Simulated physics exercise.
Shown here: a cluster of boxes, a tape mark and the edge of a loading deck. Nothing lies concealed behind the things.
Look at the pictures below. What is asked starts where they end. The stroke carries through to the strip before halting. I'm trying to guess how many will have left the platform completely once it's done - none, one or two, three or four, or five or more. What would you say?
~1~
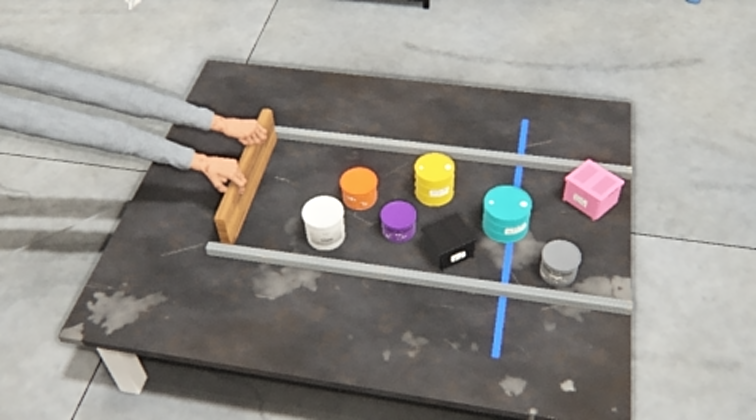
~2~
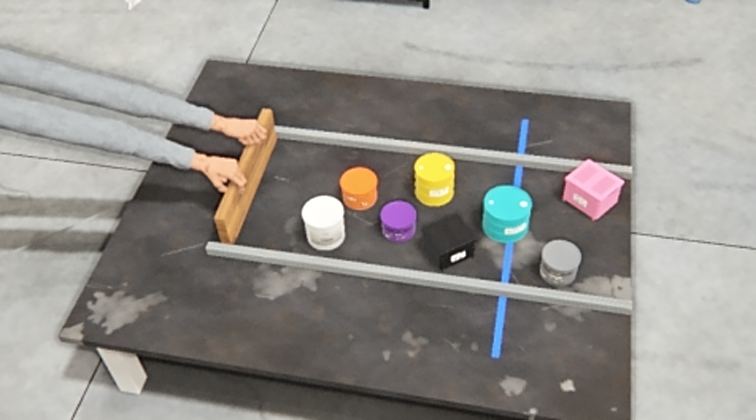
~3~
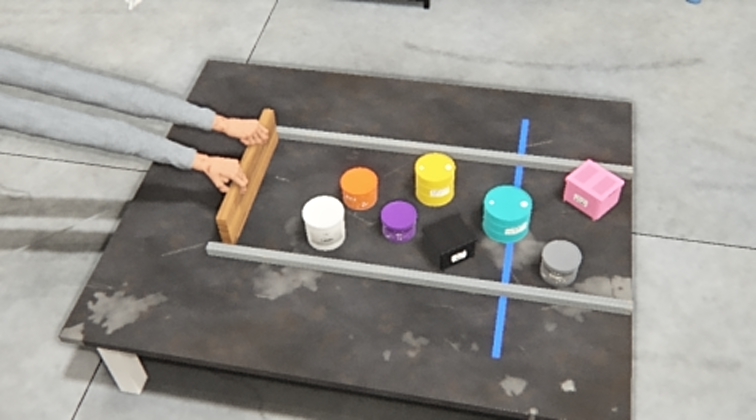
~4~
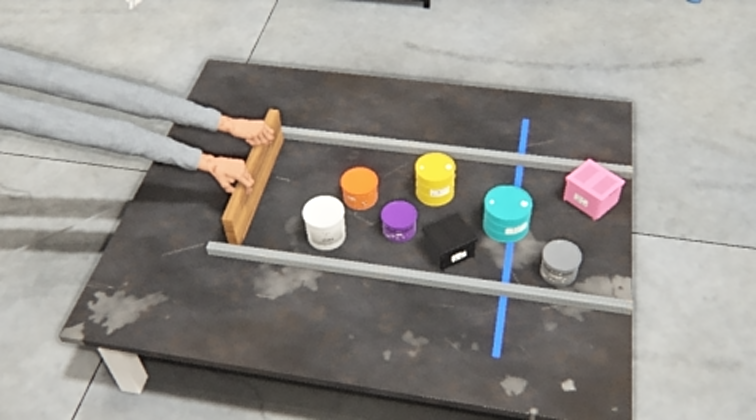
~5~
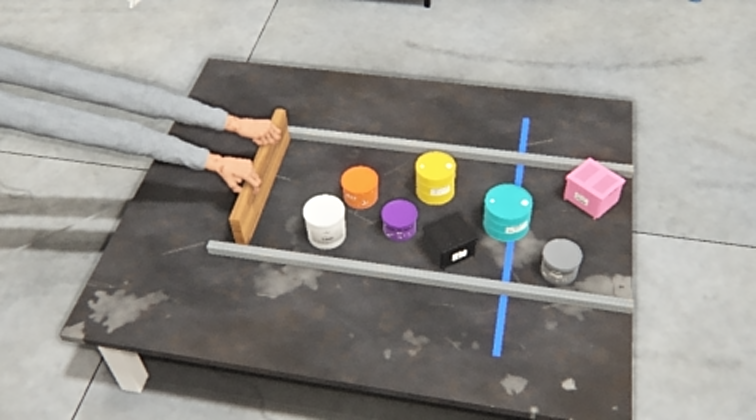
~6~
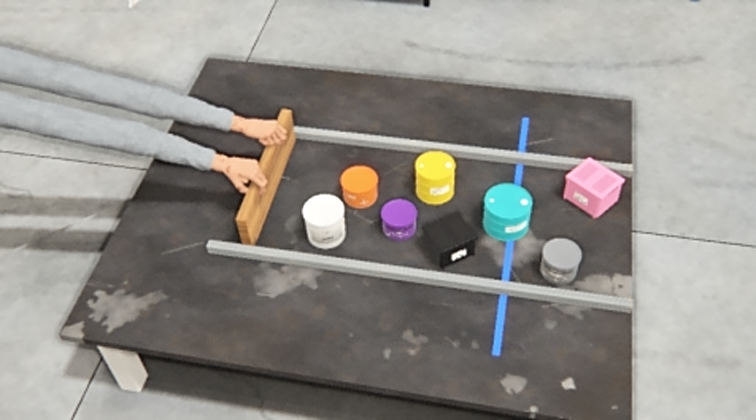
The drop will claim none of them.
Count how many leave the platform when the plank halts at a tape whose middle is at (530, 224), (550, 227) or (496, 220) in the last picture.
The counts: 0, 1 and 0.
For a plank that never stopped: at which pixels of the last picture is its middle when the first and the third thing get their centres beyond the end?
Its middle is near (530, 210) and then near (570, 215).
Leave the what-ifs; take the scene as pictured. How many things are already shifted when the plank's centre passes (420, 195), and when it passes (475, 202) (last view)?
At the first place 5, at the second 7.
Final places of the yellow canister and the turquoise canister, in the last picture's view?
The yellow canister ends up near (537, 180), and the turquoise canister near (574, 213).
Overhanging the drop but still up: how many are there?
Counting them gives 0.
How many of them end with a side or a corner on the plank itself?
My count gives 3.
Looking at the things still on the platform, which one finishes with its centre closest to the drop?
Foremost is the grey pail.
Soon after, none off yet; pink tote at rest near (593, 189); grey pail at rest near (560, 262); turquoise canister at rest near (507, 212).
After that, none off yet; pink tote at rest near (593, 189); grey pail at rest near (560, 262); turquoise canister displaced a little near (525, 208).
In the end, the number that fall off is zero.
